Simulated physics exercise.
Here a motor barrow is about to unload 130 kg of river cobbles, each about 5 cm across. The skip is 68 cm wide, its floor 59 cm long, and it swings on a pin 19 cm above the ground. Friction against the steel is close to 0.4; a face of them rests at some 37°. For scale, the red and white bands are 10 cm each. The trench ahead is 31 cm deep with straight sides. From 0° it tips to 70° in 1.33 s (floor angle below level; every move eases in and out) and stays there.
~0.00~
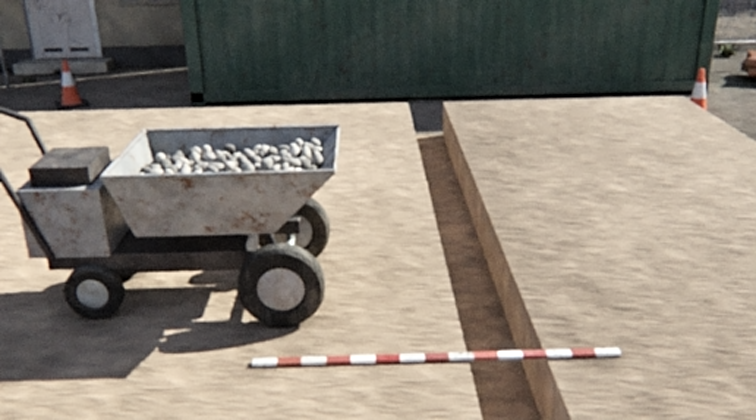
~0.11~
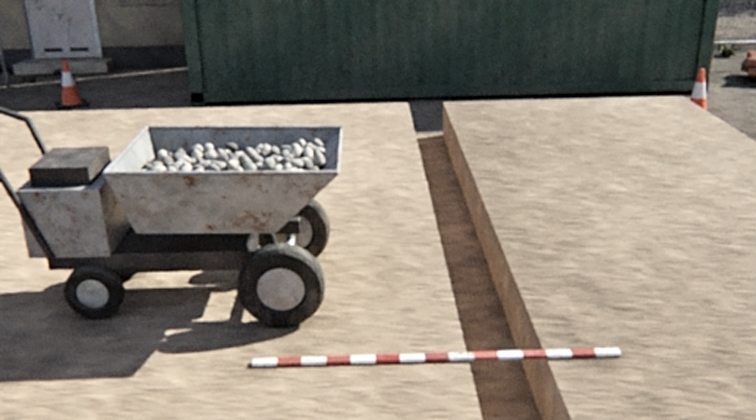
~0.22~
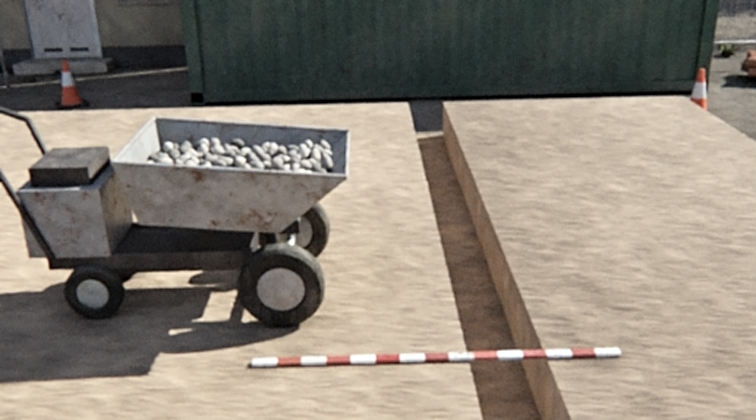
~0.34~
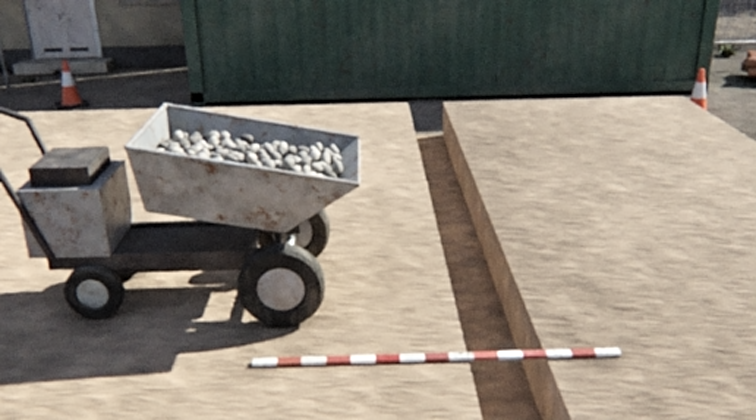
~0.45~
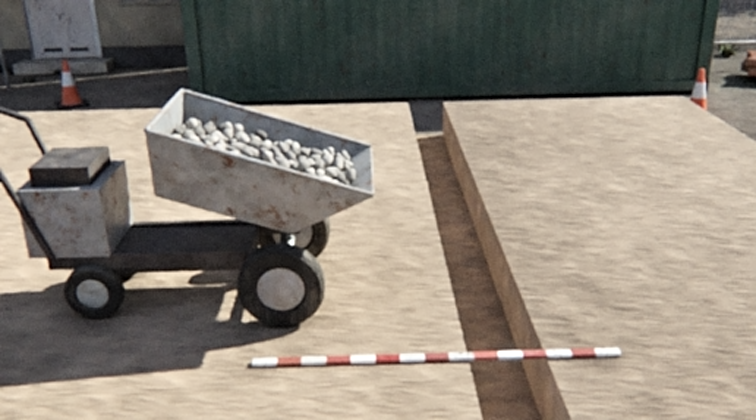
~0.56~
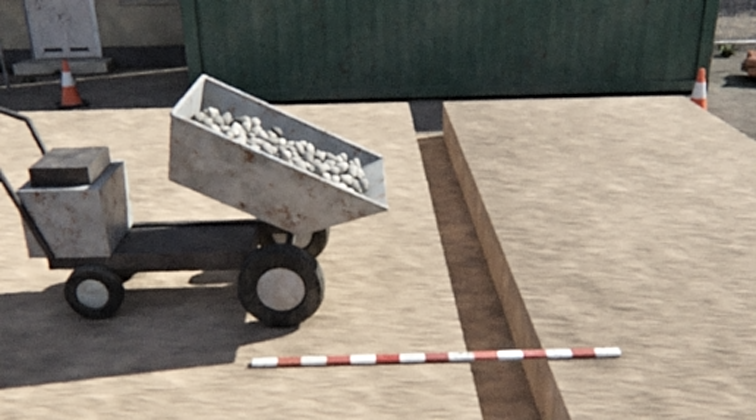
A motor barrow loaded with pale, rounded stones stood still on sandy ground left of a narrow trench while its grey metal skip slowly tilted, the back rising and the front lip dipping right.
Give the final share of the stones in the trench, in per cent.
About 74 per cent.
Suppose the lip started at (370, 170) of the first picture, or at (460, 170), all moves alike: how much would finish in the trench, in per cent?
Near 100 per cent from the first place, 5 from the second.
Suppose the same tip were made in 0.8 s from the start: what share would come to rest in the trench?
Then about 75 per cent.
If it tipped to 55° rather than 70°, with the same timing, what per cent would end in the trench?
Then about 50 per cent.
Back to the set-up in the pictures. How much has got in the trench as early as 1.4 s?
About 30 per cent by then.
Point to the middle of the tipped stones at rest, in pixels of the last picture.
Their middle is at about (476, 324).
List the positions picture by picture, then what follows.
In the first frame, the skip is at 0°, its lip at (335, 172); the top of the load is at (295, 151).
In the second frame, the skip is at 1°, its lip at (338, 173); the top of the load is at (297, 151); the stones move at 0.2 m/s on average.
The third frame shows lip at (347, 177), floor tilted 5°, highest stones at (194, 152); the stones move at 0.4 m/s on average.
The fourth frame shows lip at (359, 185), floor tilted 11°, highest stones at (189, 144); the stones move at 0.5 m/s on average.
The fifth frame shows lip at (374, 196), floor tilted 18°, highest stones at (197, 133); the stones move at 0.6 m/s on average.
In the sixth frame, the skip is at 27°, its lip at (387, 209); the top of the load is at (207, 119); the stones move at 0.7 m/s on average.
After 1.0 s the floor is at 59°; 100 % in the skip; the foremost stones are at (413, 245).
After 1.4 s the floor is at 70°; 51 % in the skip, 18 % short of the trench, 31 % in the trench; the foremost stones are at (516, 329).
After 1.8 s the floor is at 70°; 16 % in the skip, 22 % short of the trench, 62 % in the trench; the foremost stones are at (523, 316).
After 3.7 s the floor is at 70°; 3 % in the skip, 23 % short of the trench, 74 % in the trench; the foremost stones are at (525, 304).
